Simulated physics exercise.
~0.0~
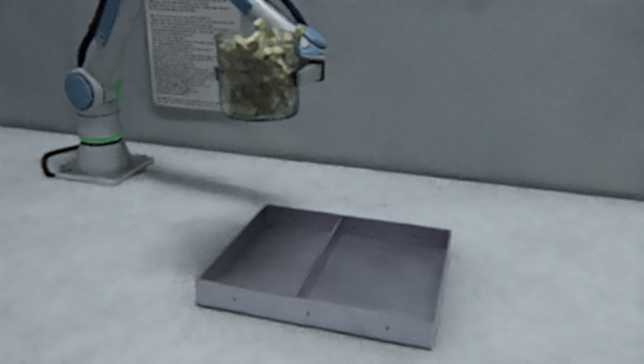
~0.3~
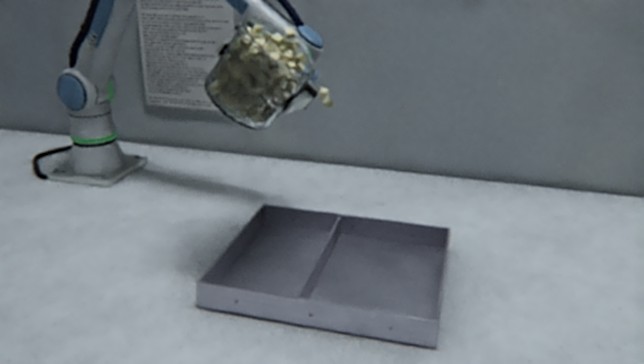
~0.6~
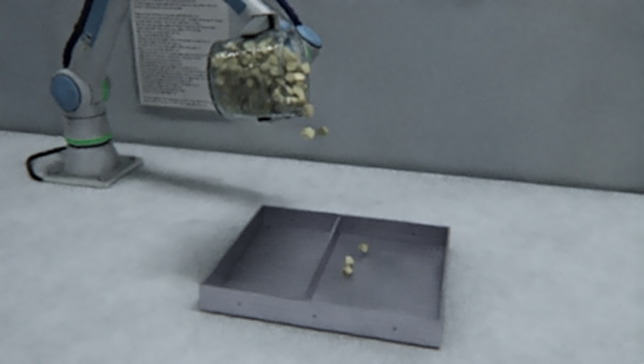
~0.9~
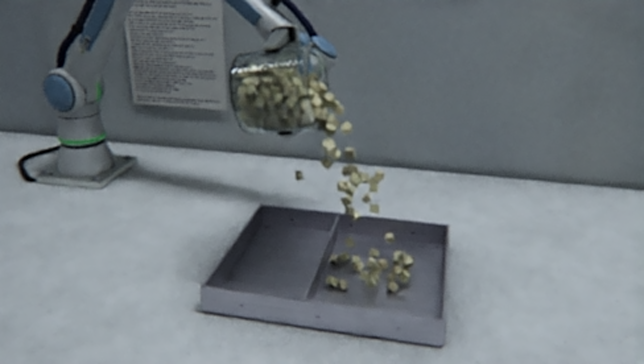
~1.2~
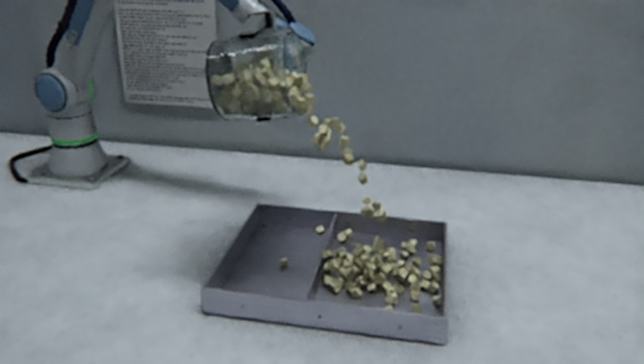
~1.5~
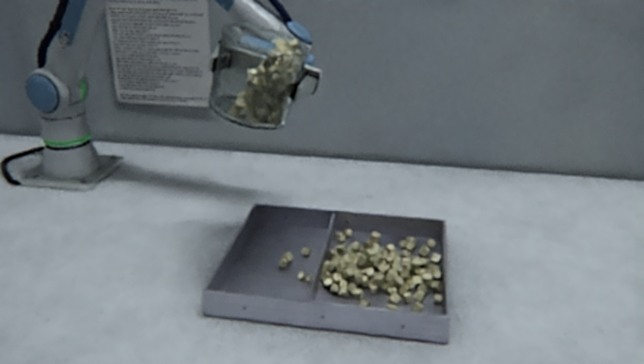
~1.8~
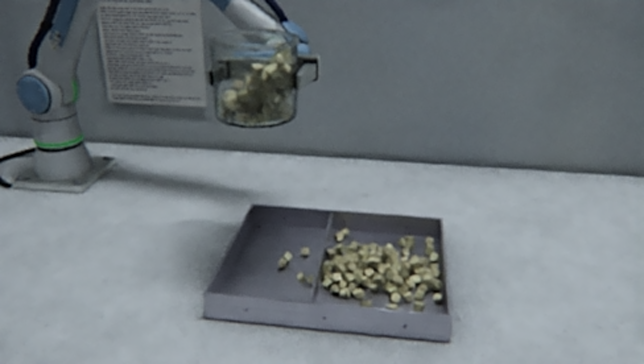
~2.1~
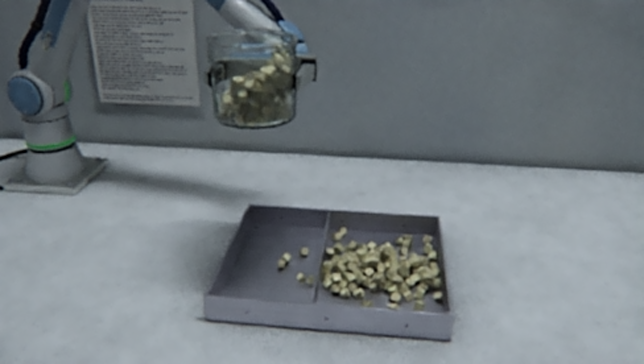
A robot arm tips a clear tumbler of pale vegetable dice over a divided grey tray, spilling many into the right-hand part and a few into the left, then turns it upright and holds it still, partly full, above the scattered heap.
